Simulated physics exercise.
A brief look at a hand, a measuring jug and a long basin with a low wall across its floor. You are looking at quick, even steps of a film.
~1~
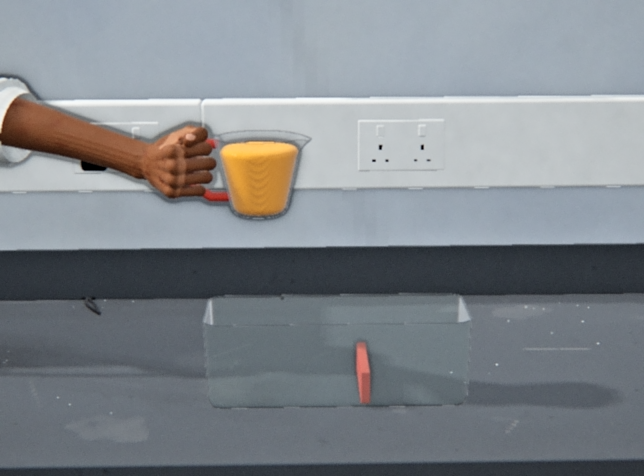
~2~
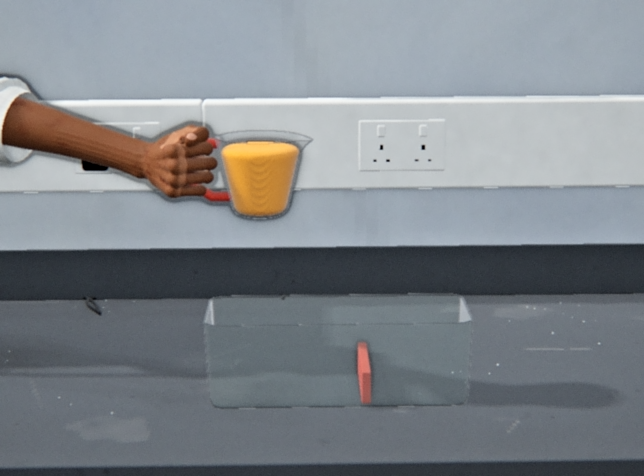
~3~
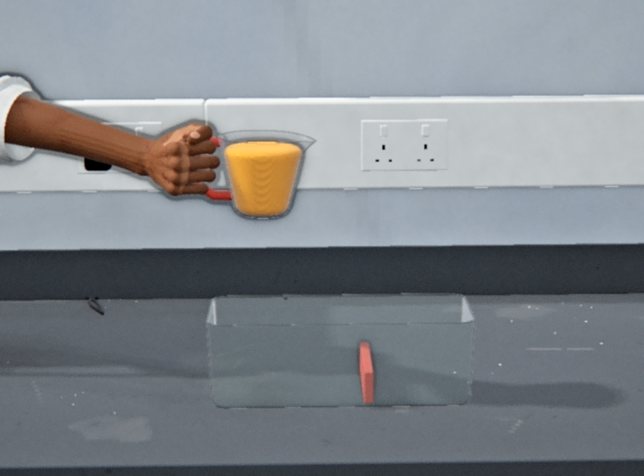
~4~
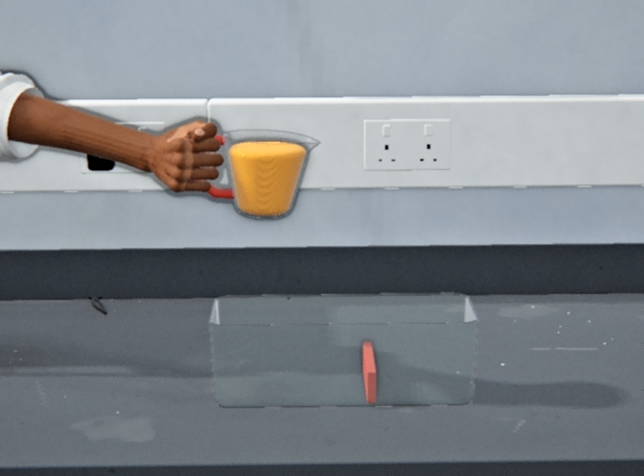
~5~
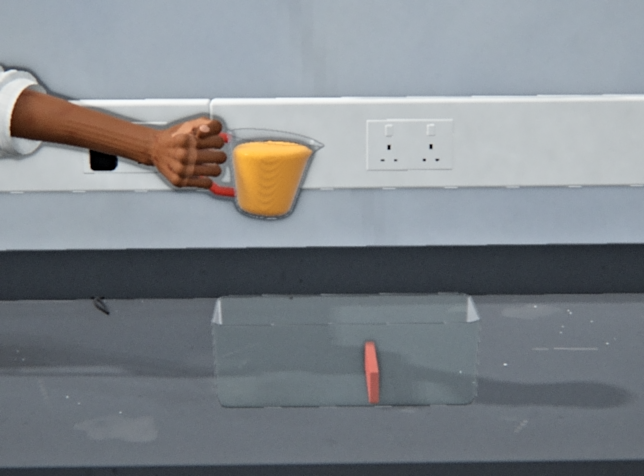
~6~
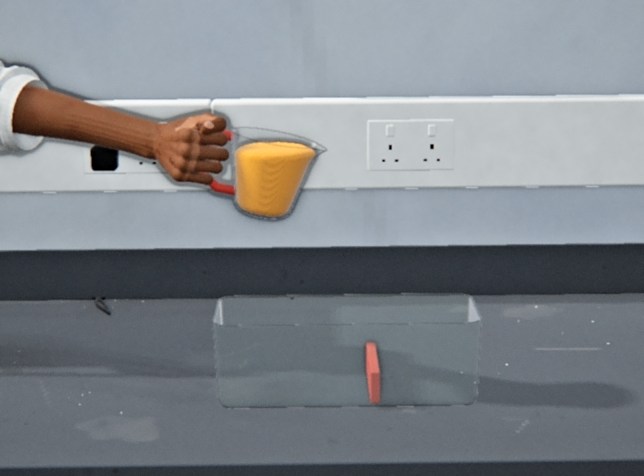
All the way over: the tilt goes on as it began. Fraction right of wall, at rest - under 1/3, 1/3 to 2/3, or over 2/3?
One third to two thirds.
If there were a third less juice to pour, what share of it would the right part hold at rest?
Roughly 35 %.
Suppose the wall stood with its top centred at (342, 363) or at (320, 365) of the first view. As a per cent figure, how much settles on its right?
85 % then 95 %, approximately.
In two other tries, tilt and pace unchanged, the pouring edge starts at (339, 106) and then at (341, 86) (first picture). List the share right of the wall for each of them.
You'd see around 90 per cent, and then around 90 per cent.
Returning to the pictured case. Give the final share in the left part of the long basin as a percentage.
About 40 per cent.
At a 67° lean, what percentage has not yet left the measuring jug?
About 60 %.
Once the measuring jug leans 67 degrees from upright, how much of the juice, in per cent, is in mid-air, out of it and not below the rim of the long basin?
Close to 25 in a hundred.
A moment on, the measuring jug is tipped part way and 61 per cent is still to pour, 1 is left of the wall and 11 right of it.
Next, the measuring jug is tipped right over and 4 per cent is still to pour, 26 is left of the wall and 58 right of it.
Then the measuring jug is tipped right over and 0 per cent is still to pour, 40 is left of the wall and 59 right of it.
Later the measuring jug is tipped right over and 0 per cent is still to pour, 40 is left of the wall and 59 right of it.
Finally, 40 per cent lies left of the wall, 59 right of it and 1 outside.
